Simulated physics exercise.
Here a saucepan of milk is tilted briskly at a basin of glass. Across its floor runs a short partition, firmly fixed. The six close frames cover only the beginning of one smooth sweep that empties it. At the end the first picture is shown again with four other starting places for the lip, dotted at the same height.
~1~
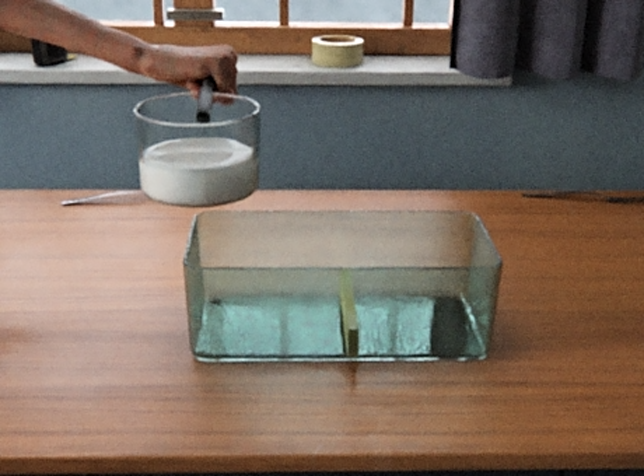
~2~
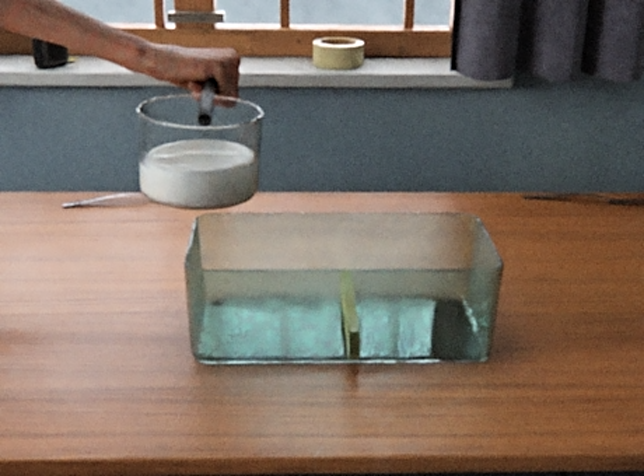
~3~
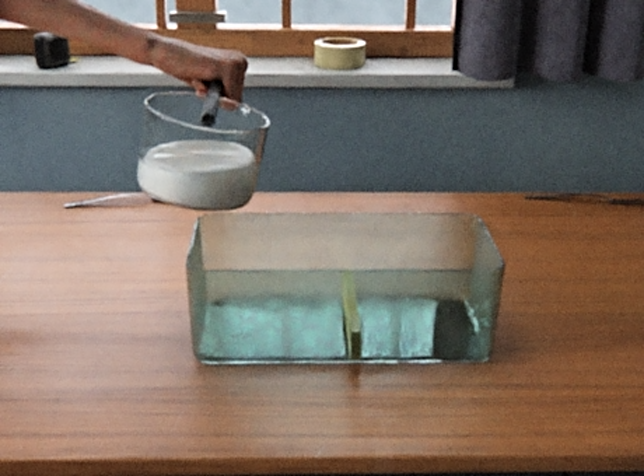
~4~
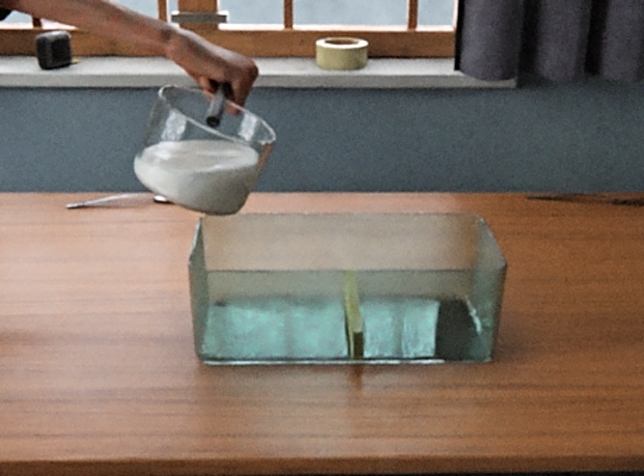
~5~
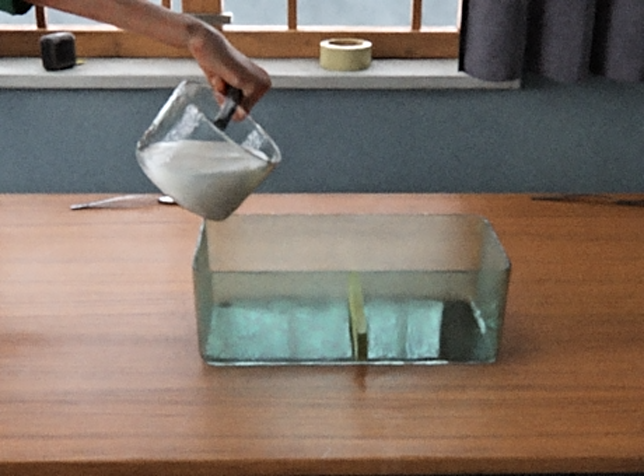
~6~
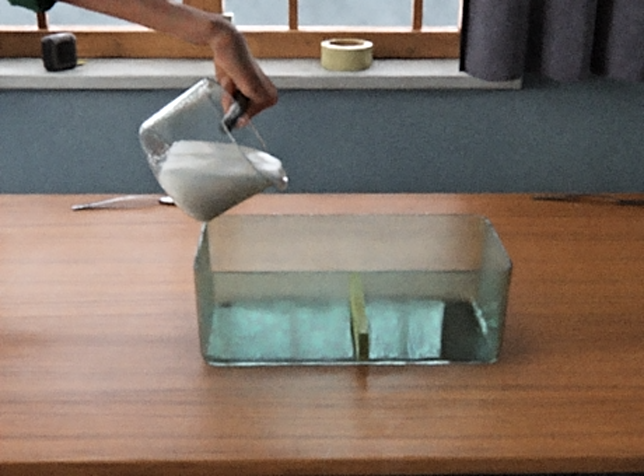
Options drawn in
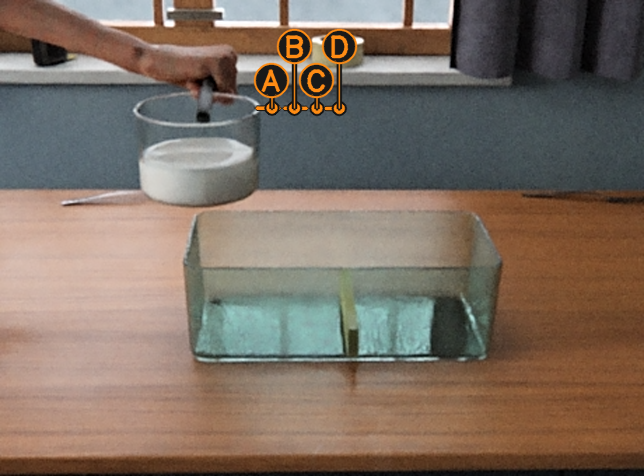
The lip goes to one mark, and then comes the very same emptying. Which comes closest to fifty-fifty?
Go for C.
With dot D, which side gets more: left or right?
The right side.
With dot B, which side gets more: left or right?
More ends on the left.
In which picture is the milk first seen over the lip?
Picture 6.
On the marked copy, A at (271, 108); B at (294, 108); C at (316, 108); D at (339, 108).
With A, about 93 % ends left of the wall and 6 % right of it.
With B, about 82 % ends left of the wall and 18 % right of it.
With C, about 50 % ends left of the wall and 50 % right of it.
With D, about 18 % ends left of the wall and 82 % right of it.
